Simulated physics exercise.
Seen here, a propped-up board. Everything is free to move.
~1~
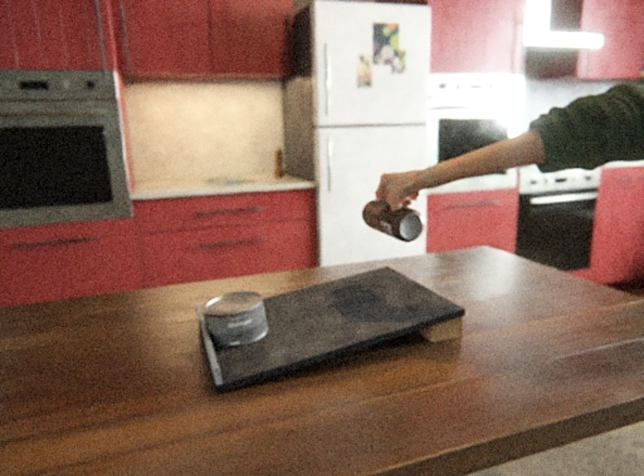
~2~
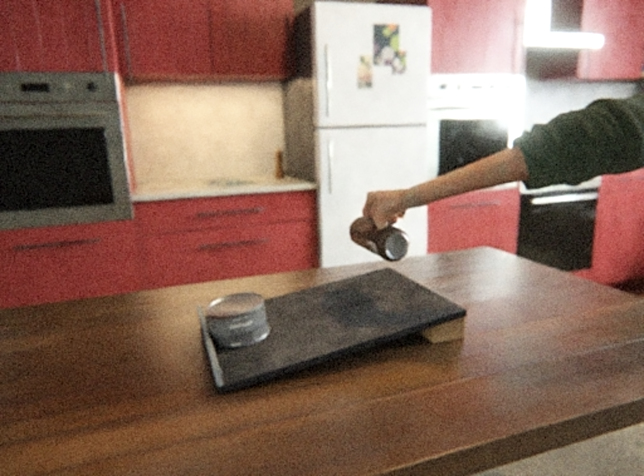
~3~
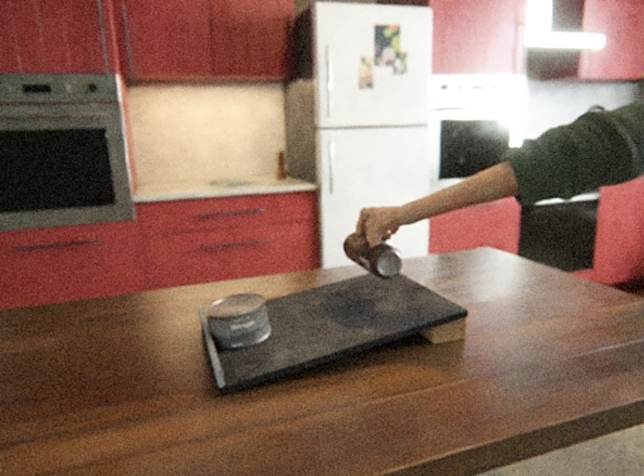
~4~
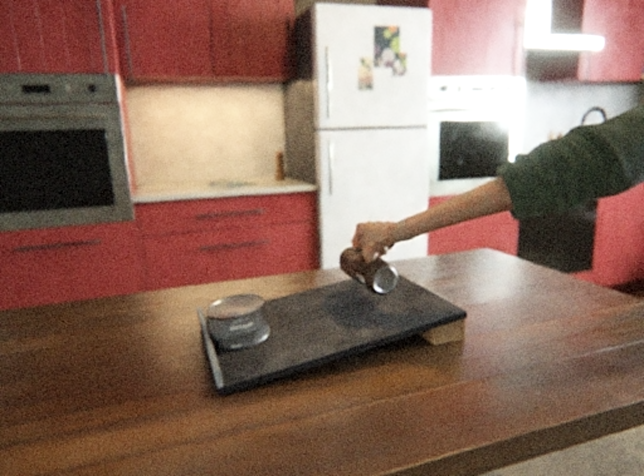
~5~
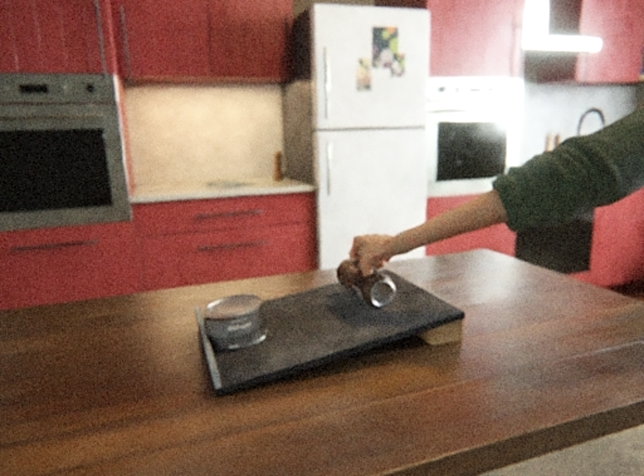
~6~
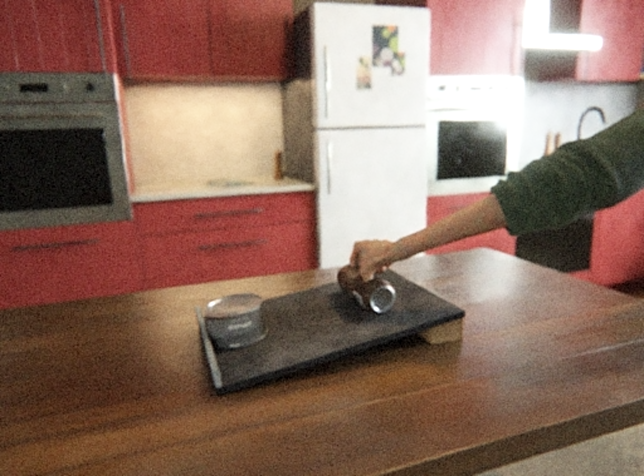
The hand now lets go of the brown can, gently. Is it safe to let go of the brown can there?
As it turns out, it runs down the board.
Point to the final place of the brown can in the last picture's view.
Around (281, 310).
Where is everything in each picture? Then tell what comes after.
Coming down; brown can (391, 219); grey tub (237, 318), in the first frame.
Coming down; brown can (377, 237); grey tub (238, 319), in the second frame.
Coming down; brown can (371, 254); grey tub (239, 320), in the third frame.
Coming down; brown can (367, 269); grey tub (238, 321), in the fourth frame.
Coming down; brown can (364, 282); grey tub (236, 321), in the fifth frame.
Set down, still held; brown can (364, 287); grey tub (237, 320), in the sixth frame.
Then, 0.40 s later than the last frame, brown can moved a little near (351, 290).
Then, 0.70 s later than the last frame, brown can moved well along near (310, 302).
Then, 0.80 s later than the last frame, brown can moved well along near (289, 307).
Then, 1.70 s later than the last frame, brown can moved well along near (280, 310).
When it is over, moved from the start, brown can; grey tub as before. End places, in pixels of the last picture, brown can near (280, 310). The brown can goes downhill.
